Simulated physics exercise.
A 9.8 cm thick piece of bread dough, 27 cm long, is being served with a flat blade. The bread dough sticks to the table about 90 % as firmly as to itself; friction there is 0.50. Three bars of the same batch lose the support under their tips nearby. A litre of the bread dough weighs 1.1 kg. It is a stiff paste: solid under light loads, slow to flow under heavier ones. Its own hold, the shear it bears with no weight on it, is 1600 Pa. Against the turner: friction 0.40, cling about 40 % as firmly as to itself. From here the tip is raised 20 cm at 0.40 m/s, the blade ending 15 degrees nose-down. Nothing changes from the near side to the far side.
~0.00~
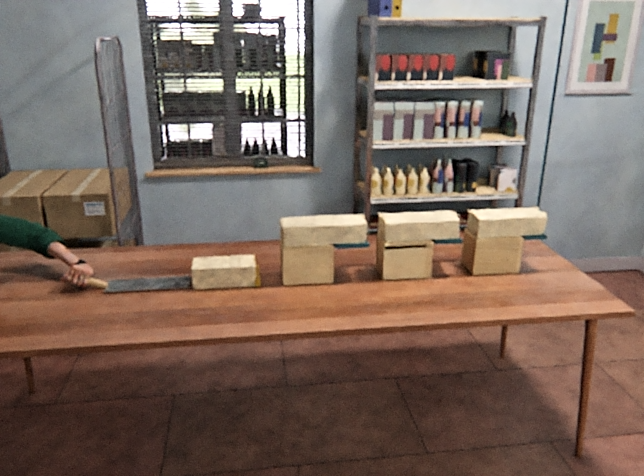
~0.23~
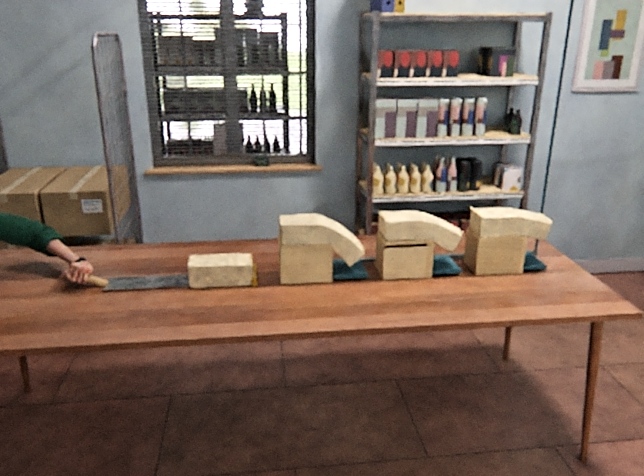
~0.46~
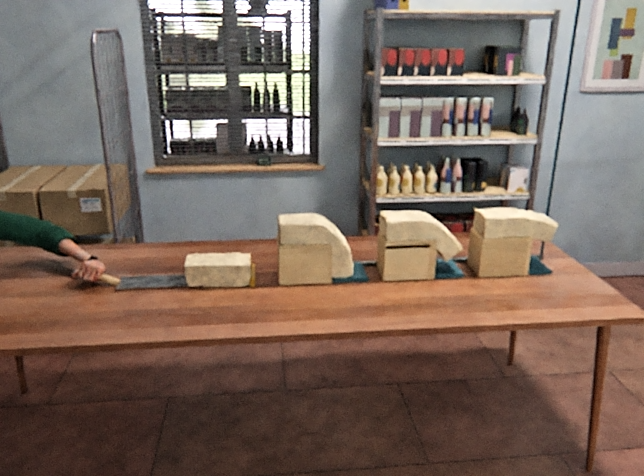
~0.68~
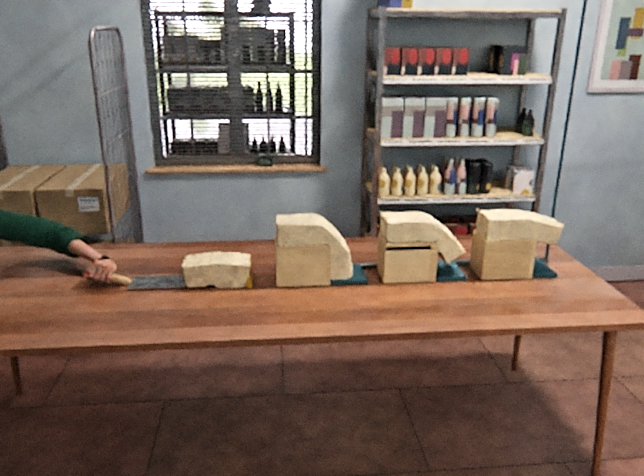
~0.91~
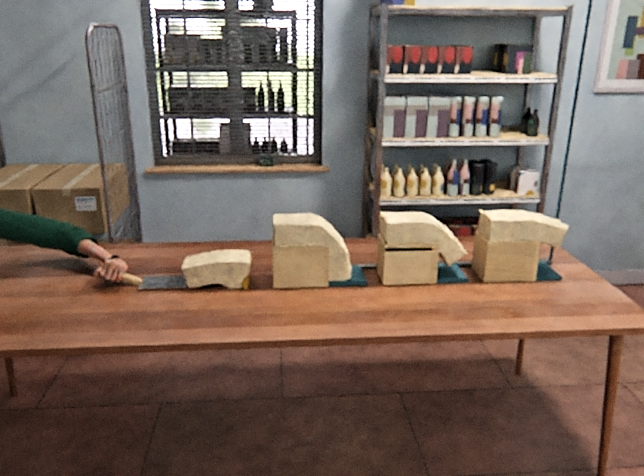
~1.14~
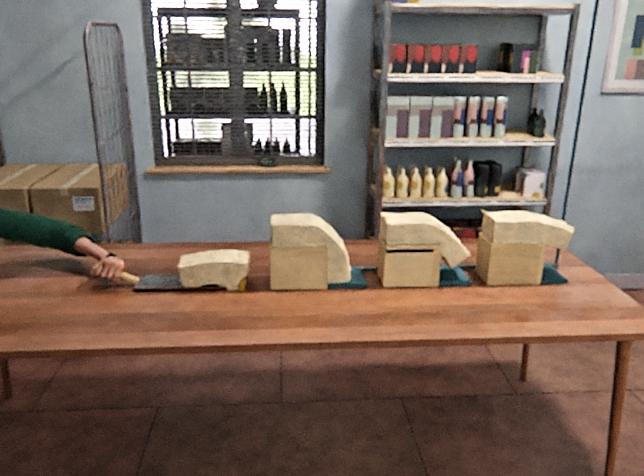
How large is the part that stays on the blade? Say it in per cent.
Close to 100 per cent.
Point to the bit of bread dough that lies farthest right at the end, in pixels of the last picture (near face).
Around (254, 232).
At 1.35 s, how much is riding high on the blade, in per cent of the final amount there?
About 60 %.
By 1.35 s, the tip is 8.8 cm up.
By 1.60 s, the tip is 19 cm up.
By 1.85 s, the tip is 20 cm up and 100 % is riding high on the blade.
By 2.10 s, the tip is 20 cm up and 100 % is riding high on the blade.
By 2.20 s, at the end, the tip is 20 cm up and 100 % is riding high on the blade.
